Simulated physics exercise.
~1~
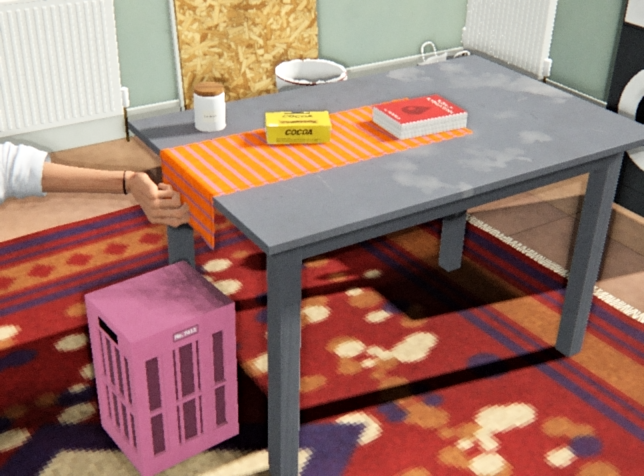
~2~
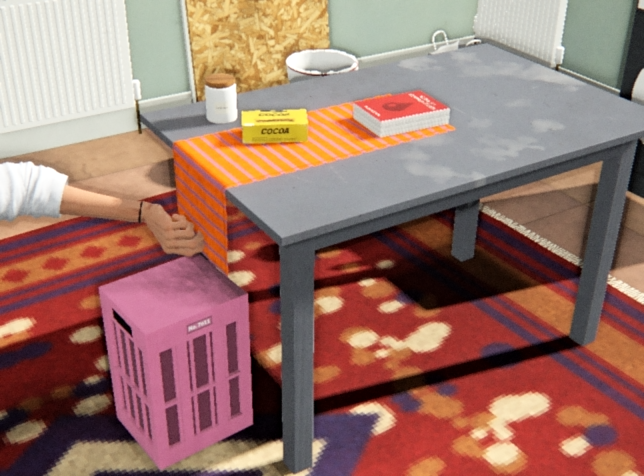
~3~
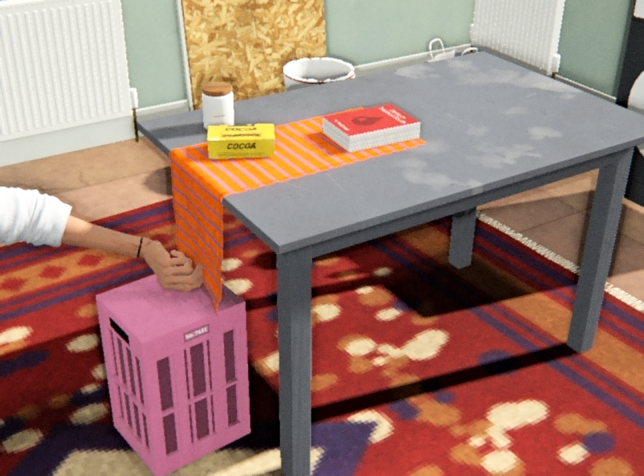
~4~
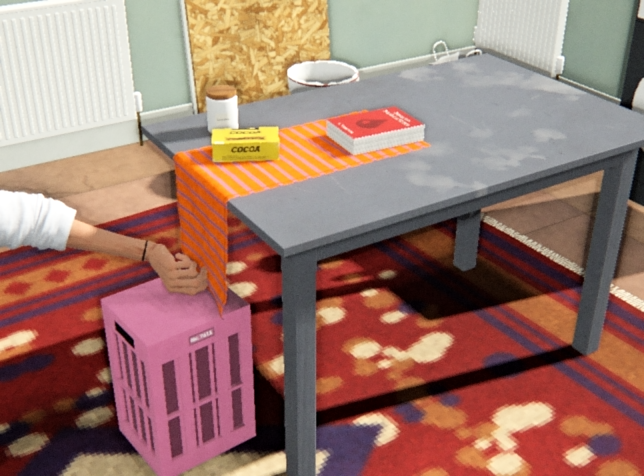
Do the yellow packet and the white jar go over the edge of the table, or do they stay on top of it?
The yellow packet is carried towards the edge but stays on the table, and the white jar also remains up there.
